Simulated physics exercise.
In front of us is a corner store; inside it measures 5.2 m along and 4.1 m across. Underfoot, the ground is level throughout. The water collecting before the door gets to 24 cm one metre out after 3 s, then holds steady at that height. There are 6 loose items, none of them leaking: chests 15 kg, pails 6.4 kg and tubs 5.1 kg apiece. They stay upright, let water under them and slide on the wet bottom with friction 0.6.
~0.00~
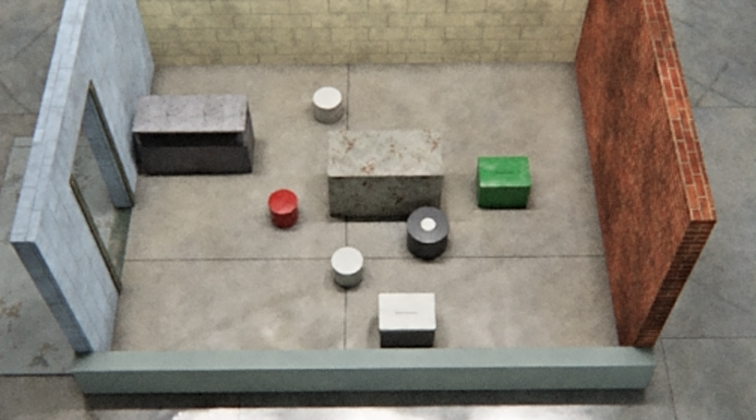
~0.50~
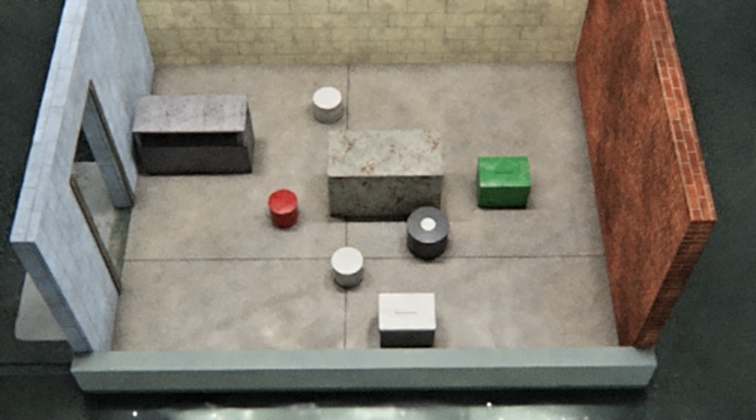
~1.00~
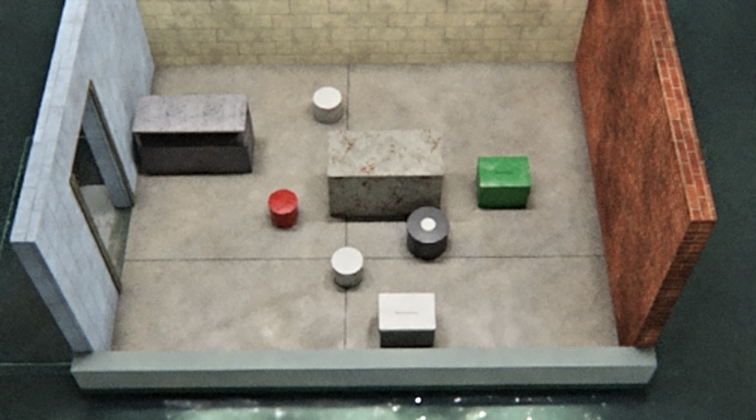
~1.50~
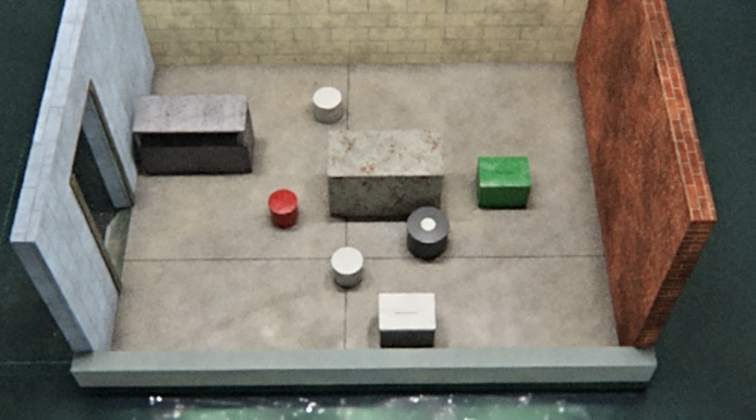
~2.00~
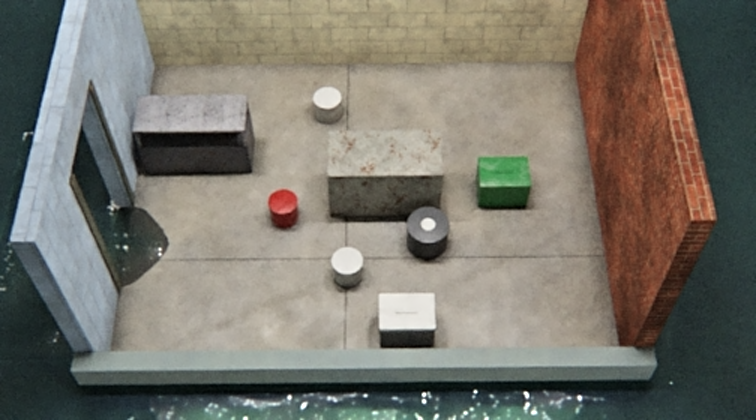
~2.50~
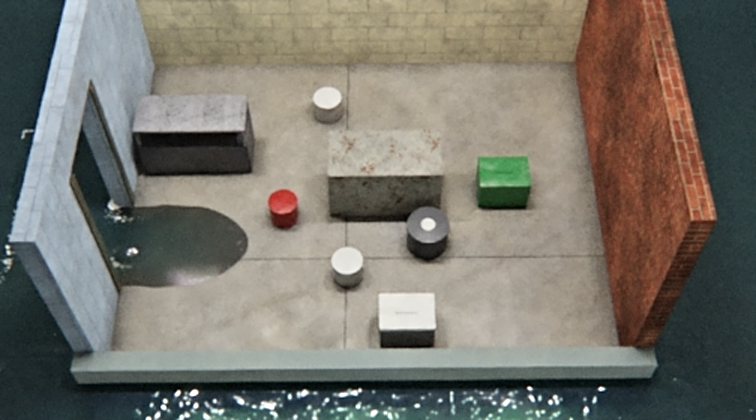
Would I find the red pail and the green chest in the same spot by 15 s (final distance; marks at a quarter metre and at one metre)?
Red pail: A long trip; green chest: A long trip.
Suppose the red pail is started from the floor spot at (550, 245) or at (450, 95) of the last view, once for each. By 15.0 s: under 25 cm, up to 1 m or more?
I'd expect it to get swept far off the first time and to get swept far off the second time.
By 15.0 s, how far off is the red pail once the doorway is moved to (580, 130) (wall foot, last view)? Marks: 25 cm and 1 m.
Then the red pail is swept a long way.
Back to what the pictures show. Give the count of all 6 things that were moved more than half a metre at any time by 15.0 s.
It adds up to 6.
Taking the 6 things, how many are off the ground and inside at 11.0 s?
I get 4.
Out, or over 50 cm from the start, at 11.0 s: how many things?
I make it 4.
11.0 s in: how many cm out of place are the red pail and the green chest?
Roughly 250 and 30 cm.
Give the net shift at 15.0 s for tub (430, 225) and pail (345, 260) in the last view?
One is off by 250 cm, the other by 300 cm, in the order asked.
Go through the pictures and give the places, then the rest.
In the first frame, the red pail at (283, 201) rests on the ground; the green chest at (505, 171), on the bottom; 0.0 m2 under water; 0 of 6 have shifted.
In the second frame, the red pail at (283, 201), on the bottom; the green chest at (505, 171) rests on the ground; water covers 0.0 m2; 0 of 6 have shifted.
In the third frame, the red pail at (283, 201), on the bottom; the green chest at (505, 171) rests on the ground; water covers 0.0 m2; 0 of 6 have shifted.
In the fourth frame, the red pail at (283, 201) rests on the ground; the green chest at (505, 171), on the bottom; water covers 0.0 m2; 0 of 6 have shifted.
In the fifth frame, the red pail at (283, 201) rests on the ground; the green chest at (505, 171), on the bottom; water covers 0.3 m2; 0 of 6 have shifted.
In the sixth frame, the red pail at (283, 201) rests on the ground; the green chest at (505, 171) rests on the ground; 1.1 m2 under water; 0 of 6 have shifted.
After 3.5 s the red pail is near (285, 201), 0.0 m from its start, aground; the green chest is near (505, 171), 0.0 m from its start, aground; 0 afloat.
After 6.8 s the red pail is near (402, 243), 1.4 m from its start, aground; the green chest is near (505, 171), 0.0 m from its start, aground; 1 afloat.
After 11.0 s the red pail is near (529, 236), 2.6 m from its start, afloat; the green chest is near (500, 147), 0.3 m from its start, aground; 4 afloat.
After 15.0 s the red pail is near (569, 89), 3.6 m from its start, afloat; the green chest is near (350, 107), 1.9 m from its start, afloat; 6 afloat.
